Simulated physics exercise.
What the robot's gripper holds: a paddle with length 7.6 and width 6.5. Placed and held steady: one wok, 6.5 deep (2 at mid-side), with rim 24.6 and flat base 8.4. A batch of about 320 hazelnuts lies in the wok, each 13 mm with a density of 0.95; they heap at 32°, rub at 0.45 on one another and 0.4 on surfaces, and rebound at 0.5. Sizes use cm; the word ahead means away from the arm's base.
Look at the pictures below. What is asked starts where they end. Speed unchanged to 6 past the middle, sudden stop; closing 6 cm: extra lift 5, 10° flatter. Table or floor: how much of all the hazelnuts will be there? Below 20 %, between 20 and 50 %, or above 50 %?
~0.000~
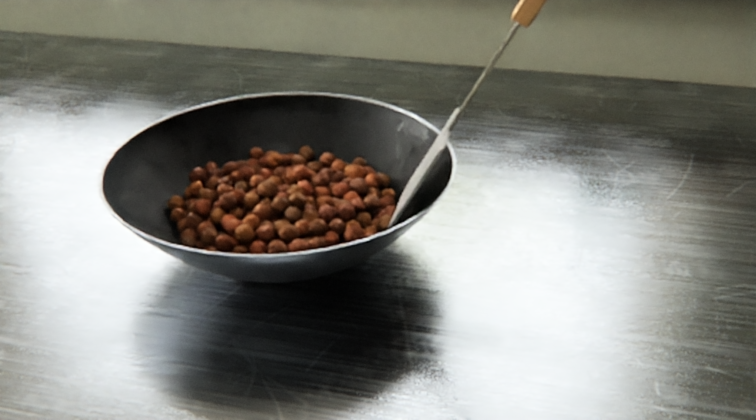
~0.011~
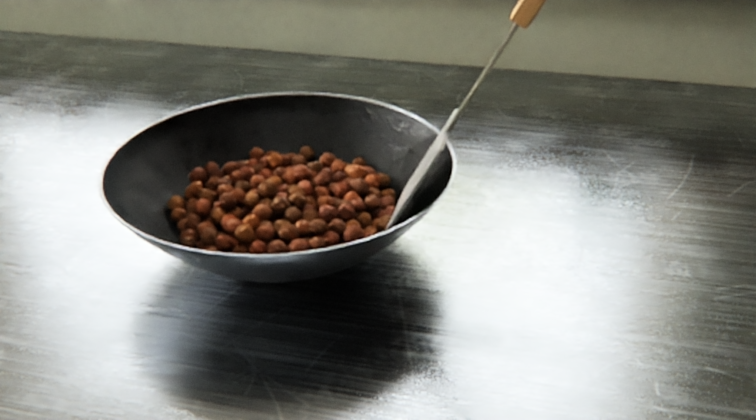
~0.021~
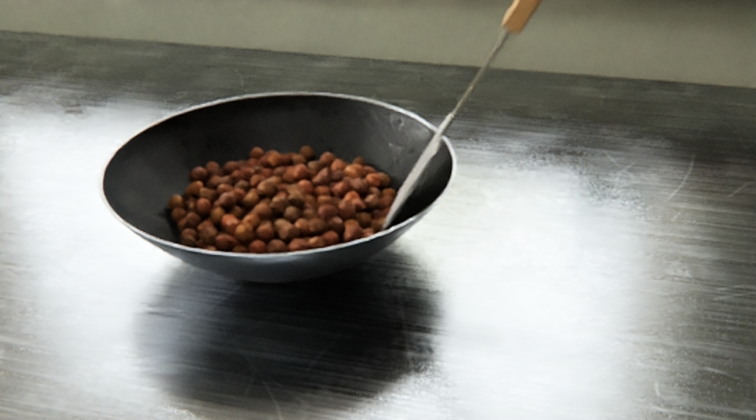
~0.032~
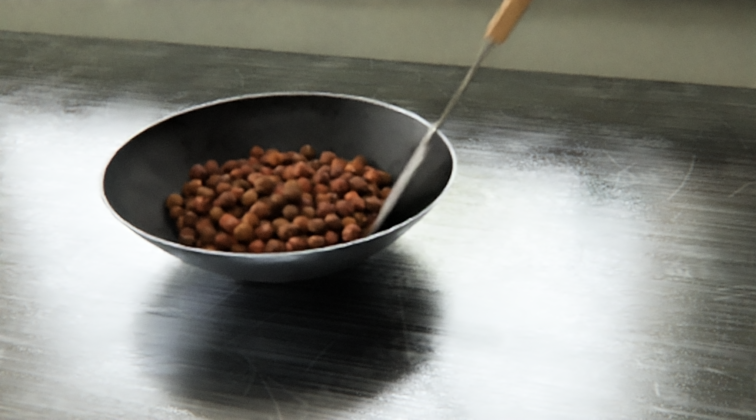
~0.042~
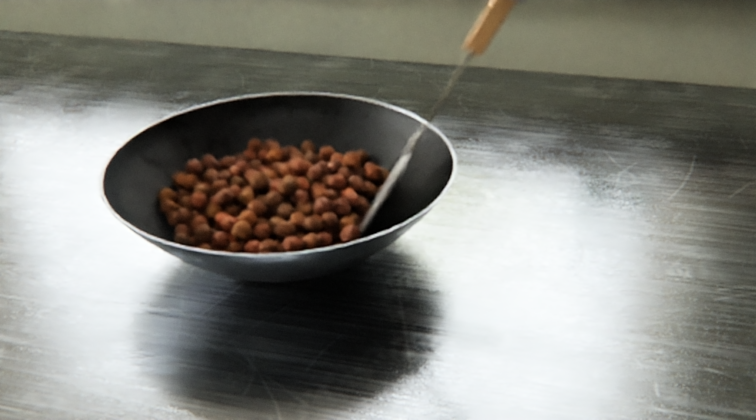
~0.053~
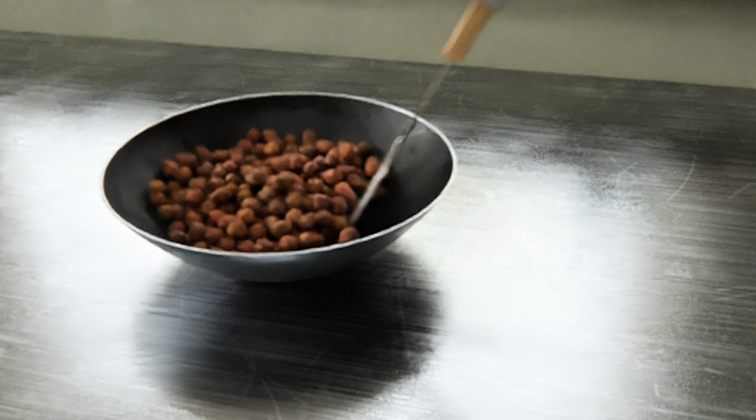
Between 20 and 50 %.
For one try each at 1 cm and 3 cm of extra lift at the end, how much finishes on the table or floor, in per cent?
35 and 40 per cent.
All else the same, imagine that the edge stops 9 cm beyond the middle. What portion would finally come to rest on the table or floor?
With that change, I'd expect about 50 per cent.
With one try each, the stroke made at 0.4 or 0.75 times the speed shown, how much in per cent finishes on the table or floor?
Roughly 5 percent for the first try, 25 percent for the second.
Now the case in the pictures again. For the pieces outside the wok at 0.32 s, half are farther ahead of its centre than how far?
About 20 cm.
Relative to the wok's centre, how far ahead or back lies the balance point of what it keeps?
It sits near 3.0 centimetres ahead of centre.
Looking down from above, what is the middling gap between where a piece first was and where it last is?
Level distance of roughly 5 cm.
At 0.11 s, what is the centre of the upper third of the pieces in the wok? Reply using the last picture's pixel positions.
It is centred at about (221, 160).
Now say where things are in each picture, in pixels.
The first picture shows paddle top edge at (451, 128), sloping 62°; upper third of the load around (283, 201), from x 175 to 390, top at y 155; 323 in the wok.
The second picture shows paddle top edge at (449, 129), sloping 62°; upper third of the load around (283, 201), from x 175 to 390, top at y 155.
The third picture shows paddle top edge at (443, 133), sloping 62°; upper third of the load around (283, 200), from x 175 to 390, top at y 155.
The fourth picture shows paddle top edge at (428, 142), sloping 62°; upper third of the load around (282, 198), from x 175 to 385, top at y 155.
The fifth picture shows paddle top edge at (410, 151), sloping 62°; upper third of the load around (275, 192), from x 170 to 385, top at y 145.
The sixth picture shows paddle top edge at (391, 157), sloping 62°; upper third of the load around (274, 184), from x 155 to 380, top at y 135; 323 in the wok.
After 0.08 s, sloping 62°, highest piece 7 above the table; 323 in the wok.
After 0.11 s, sloping 59°, highest piece 8 above the table; 323 in the wok.
After 0.32 s, sloping 52°, highest piece 26 above the table; 225 in the wok, 34 on the table or floor, 64 on the blade or in flight.
After 1.37 s, sloping 52°, highest piece 6 above the table; 224 in the wok, 99 on the table or floor.
At rest, 224 in the wok, 99 on the table or floor. That is 31 % on the table or floor.
